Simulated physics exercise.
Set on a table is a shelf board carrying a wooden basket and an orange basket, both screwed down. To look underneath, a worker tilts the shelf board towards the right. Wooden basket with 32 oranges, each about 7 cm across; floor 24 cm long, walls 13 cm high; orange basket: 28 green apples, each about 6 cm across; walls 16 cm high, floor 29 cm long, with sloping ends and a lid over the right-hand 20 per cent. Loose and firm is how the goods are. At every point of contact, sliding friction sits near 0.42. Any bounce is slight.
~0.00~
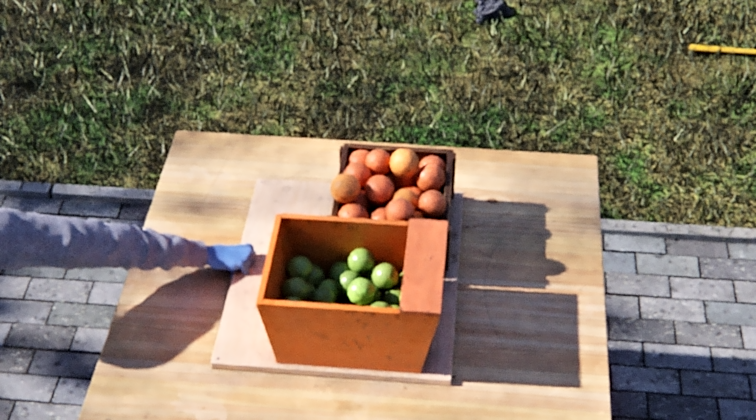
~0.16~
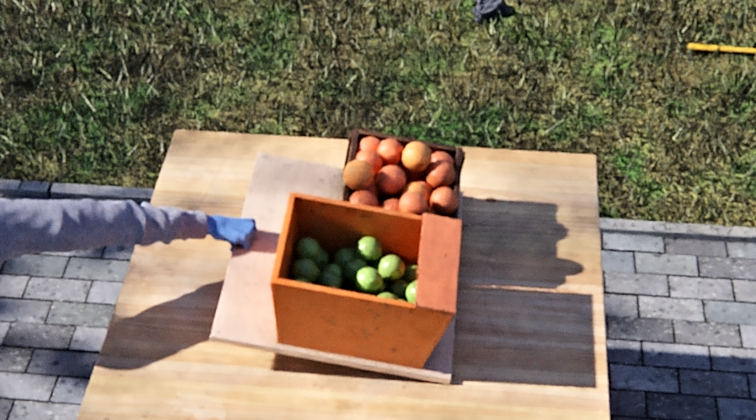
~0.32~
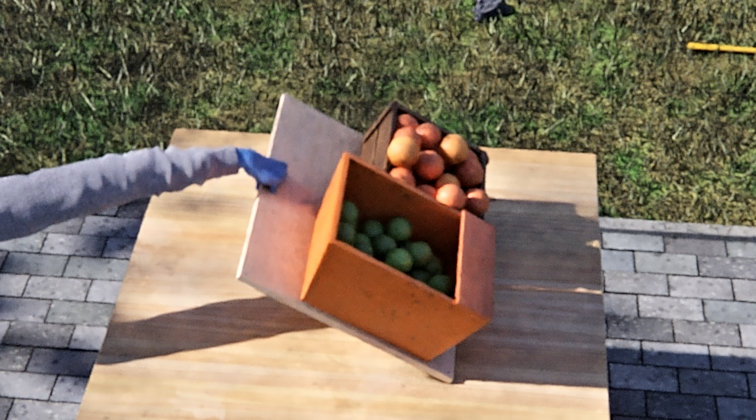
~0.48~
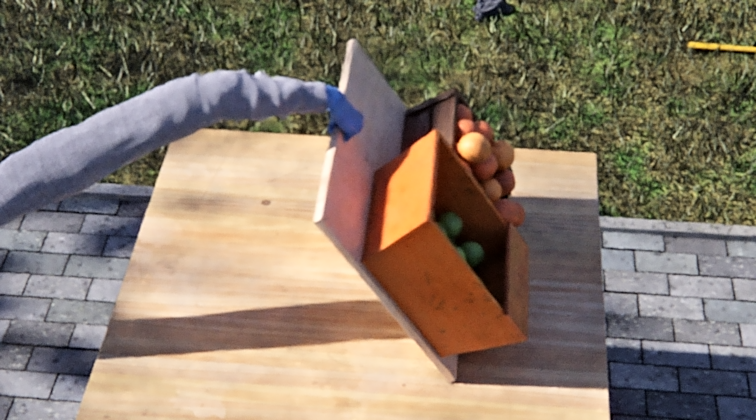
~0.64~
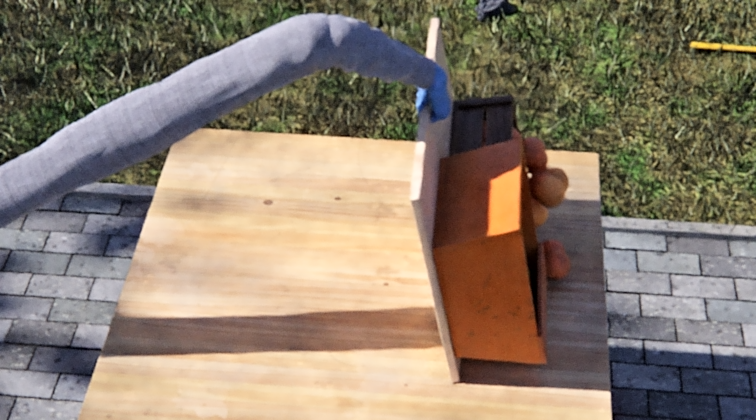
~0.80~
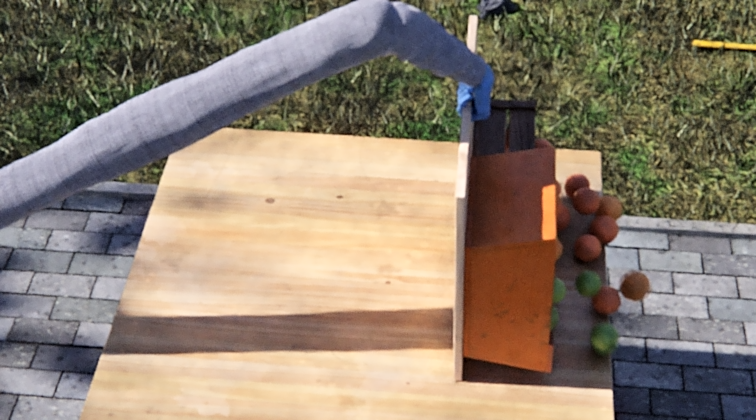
On a sunlit wooden table standing on grey paving beside a lawn, seen from above at an angle, everything is viewed by a still camera. A pale board holds an orange box of green apples, nearer, and a darker basket of oranges behind it. A blue-gloved hand in a grey sleeve raises the board's left side until it stands nearly upright, and oranges, then green apples, tumble out on the right.
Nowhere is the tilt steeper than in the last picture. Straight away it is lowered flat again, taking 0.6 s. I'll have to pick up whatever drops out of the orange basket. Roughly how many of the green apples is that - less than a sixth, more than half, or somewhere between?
You'll be picking up somewhere between a sixth and a half of them.
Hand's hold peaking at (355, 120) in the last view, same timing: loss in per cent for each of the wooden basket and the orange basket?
In that case wooden basket sheds 20 percent of its load and orange basket sheds 0 percent.
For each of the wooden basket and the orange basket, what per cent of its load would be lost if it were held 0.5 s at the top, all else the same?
Wooden basket: 60%, orange basket: 40%.
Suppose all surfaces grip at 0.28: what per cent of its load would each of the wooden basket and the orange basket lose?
Then the wooden basket sheds 60 per cent, while the orange basket sheds 20 per cent.
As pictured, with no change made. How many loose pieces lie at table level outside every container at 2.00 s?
Count: Around 12.
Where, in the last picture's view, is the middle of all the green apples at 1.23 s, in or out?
Centre approx. (430, 304).
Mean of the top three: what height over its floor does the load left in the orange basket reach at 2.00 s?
About 9 cm.
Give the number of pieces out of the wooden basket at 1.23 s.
Wooden basket: Roughly 20 out by then.
After 0.99 s, tilt 67°; wooden basket 13 in, 19 out and orange basket 19 in, 9 out.
After 1.23 s, tilt 17°; wooden basket 11 in, 21 out and orange basket 19 in, 9 out.
After 1.57 s, tilt 0°; wooden basket 11 in, 21 out and orange basket 19 in, 9 out.
When it is over (at 2.00 s), wooden basket 11 in, 21 out and orange basket 19 in, 9 out. Asked share, 9 of 28, 32 per cent.
